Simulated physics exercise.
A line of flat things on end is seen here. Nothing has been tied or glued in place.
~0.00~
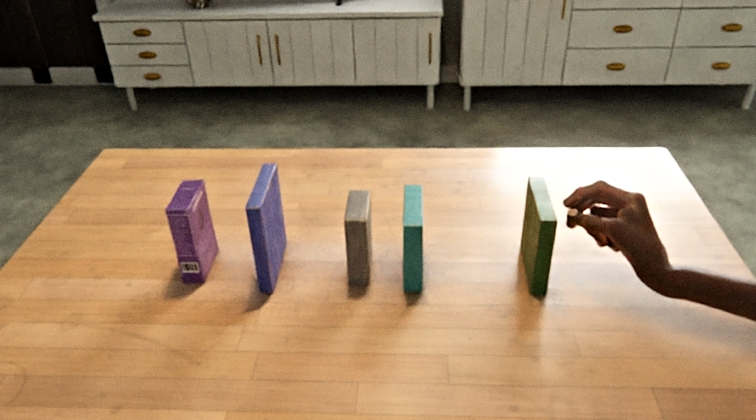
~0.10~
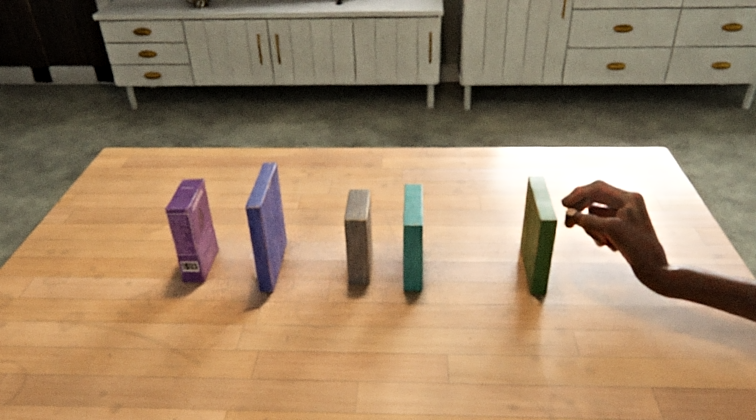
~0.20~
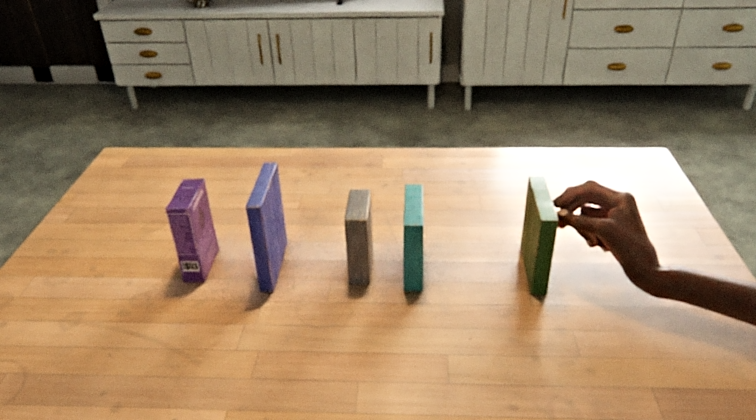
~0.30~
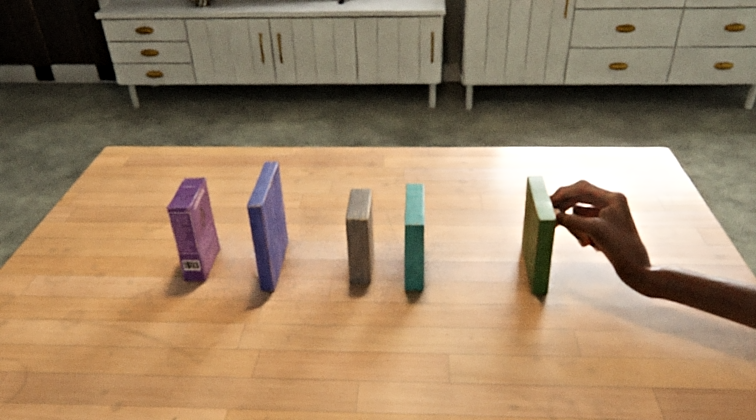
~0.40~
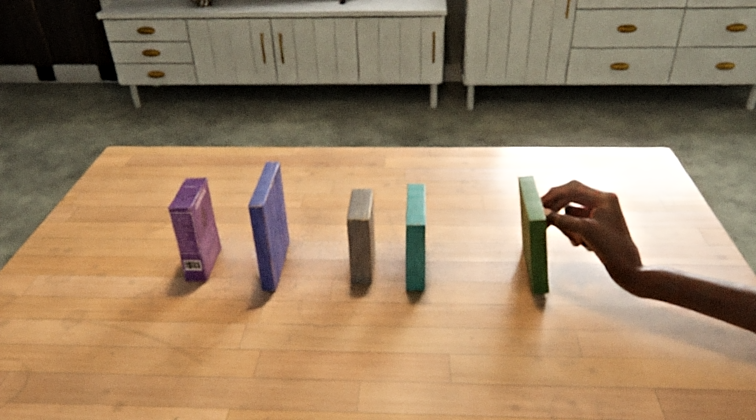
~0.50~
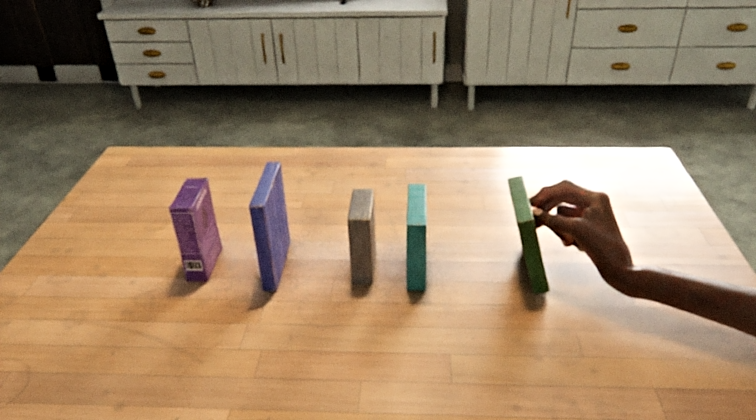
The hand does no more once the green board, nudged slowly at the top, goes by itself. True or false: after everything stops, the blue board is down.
False.
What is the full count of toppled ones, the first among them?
That makes 1 altogether.
After 0.60 s, green board 31° over.
After 0.70 s, green board 71° over.
After 0.80 s, green board 89° over.
After 1.00 s, green board 90° over.
At rest (1.5 s), all 3 in place. Seen from the same camera at the end, blue board near (271, 226).
